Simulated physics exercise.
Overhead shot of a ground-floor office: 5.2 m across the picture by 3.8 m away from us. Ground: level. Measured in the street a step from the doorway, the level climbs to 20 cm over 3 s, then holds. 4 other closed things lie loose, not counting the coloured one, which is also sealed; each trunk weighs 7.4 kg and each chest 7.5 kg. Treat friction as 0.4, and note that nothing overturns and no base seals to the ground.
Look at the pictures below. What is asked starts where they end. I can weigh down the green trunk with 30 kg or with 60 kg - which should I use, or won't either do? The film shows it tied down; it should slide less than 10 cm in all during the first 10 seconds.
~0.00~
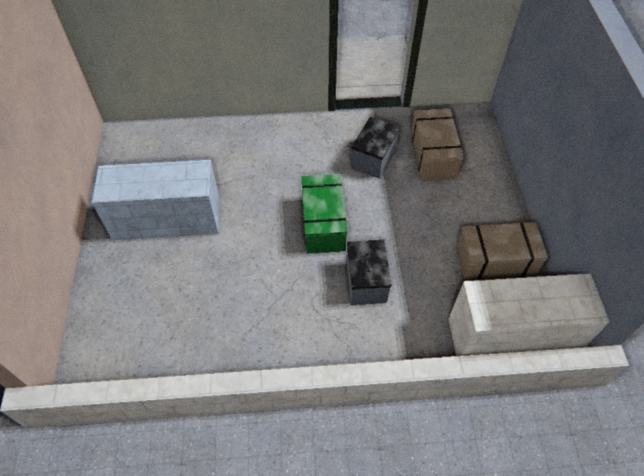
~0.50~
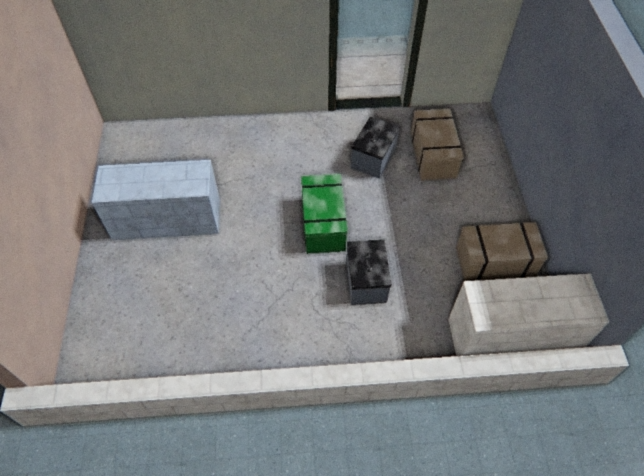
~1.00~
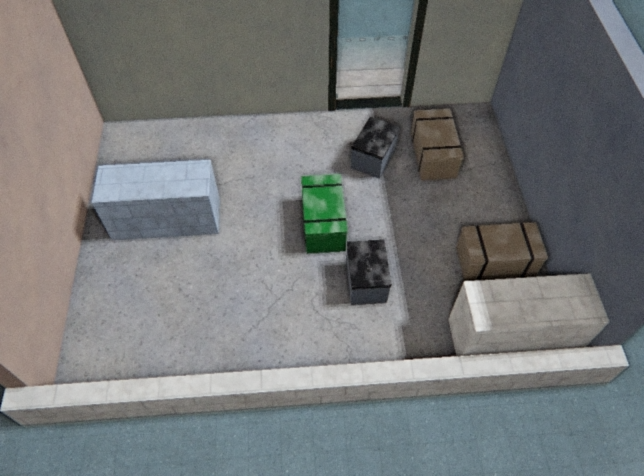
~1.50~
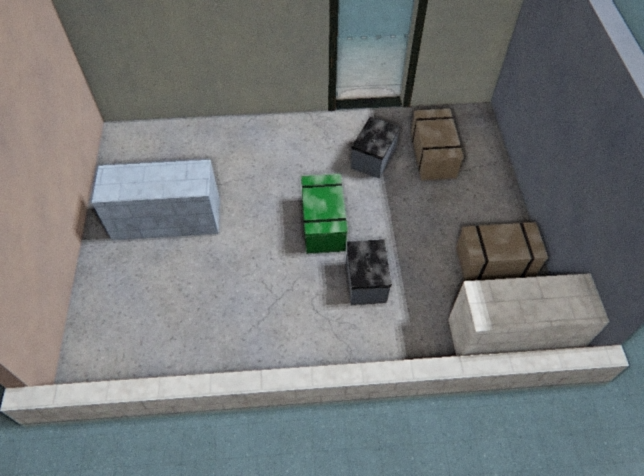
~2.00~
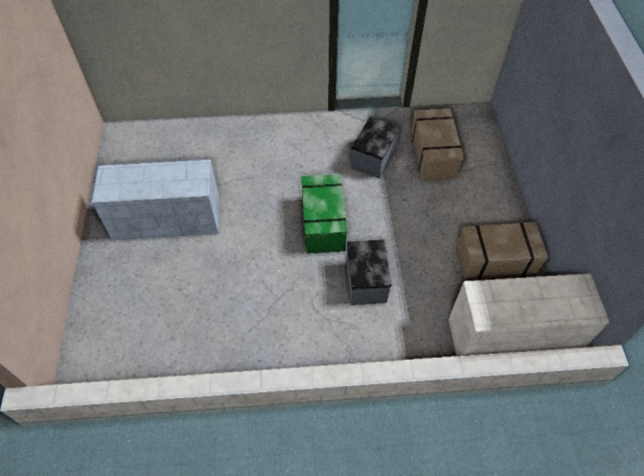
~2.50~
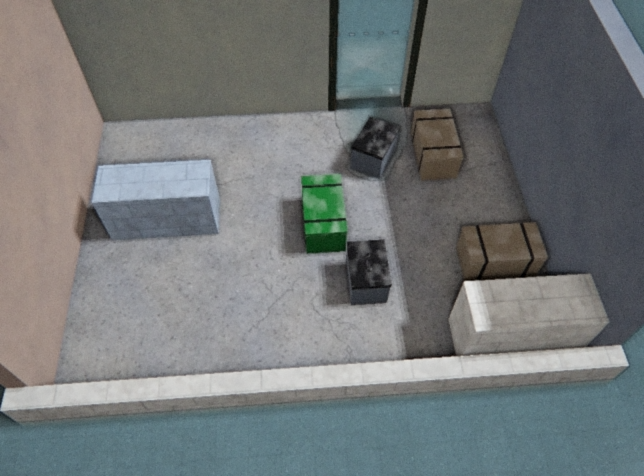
Go with the lighter one.
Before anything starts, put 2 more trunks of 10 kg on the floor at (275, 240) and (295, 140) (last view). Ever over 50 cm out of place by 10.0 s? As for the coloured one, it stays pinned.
The first comes out below the threshold, the second below the threshold.
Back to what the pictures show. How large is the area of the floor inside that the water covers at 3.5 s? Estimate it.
About 3.5 m2 is covered.
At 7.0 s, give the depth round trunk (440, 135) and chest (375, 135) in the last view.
I'd put it at 5 cm and 9 cm respectively.
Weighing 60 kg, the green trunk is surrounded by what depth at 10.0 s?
5 cm, roughly.
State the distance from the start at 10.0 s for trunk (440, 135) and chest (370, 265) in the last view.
They sit 60 cm and 300 cm away, in the order given.
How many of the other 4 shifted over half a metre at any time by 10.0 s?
It adds up to 3.
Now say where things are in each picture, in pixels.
The green trunk at (324, 203), on the bottom; 0.0 m2 under water; 0 of 5 have shifted, in the first picture.
The green trunk at (324, 203), on the bottom; 0.0 m2 under water; 0 of 5 have shifted, in the second picture.
The green trunk at (324, 203) rests on the ground; water covers 0.0 m2; 0 of 5 have shifted, in the third picture.
The green trunk at (324, 203) rests on the ground; water covers 0.0 m2; 0 of 5 have shifted, in the fourth picture.
The green trunk at (324, 203) rests on the ground; 0.1 m2 under water; 0 of 5 have shifted, in the fifth picture.
The green trunk at (324, 203) rests on the ground; water covers 0.6 m2; 0 of 5 have shifted, in the sixth picture.
After 3.5 s the green trunk would be 0 cm from its start with 30 kg and 0 cm from its start with 60 kg; 2 cm of water round it then.
After 4.5 s the green trunk would be 0 cm from its start with 30 kg and 0 cm from its start with 60 kg; 5 cm of water round it then.
After 7.0 s the green trunk would be 0 cm from its start with 30 kg and 0 cm from its start with 60 kg; 4 cm of water round it then.
After 10.0 s the green trunk would be 0 cm from its start with 30 kg and 0 cm from its start with 60 kg; 5 cm of water round it then.
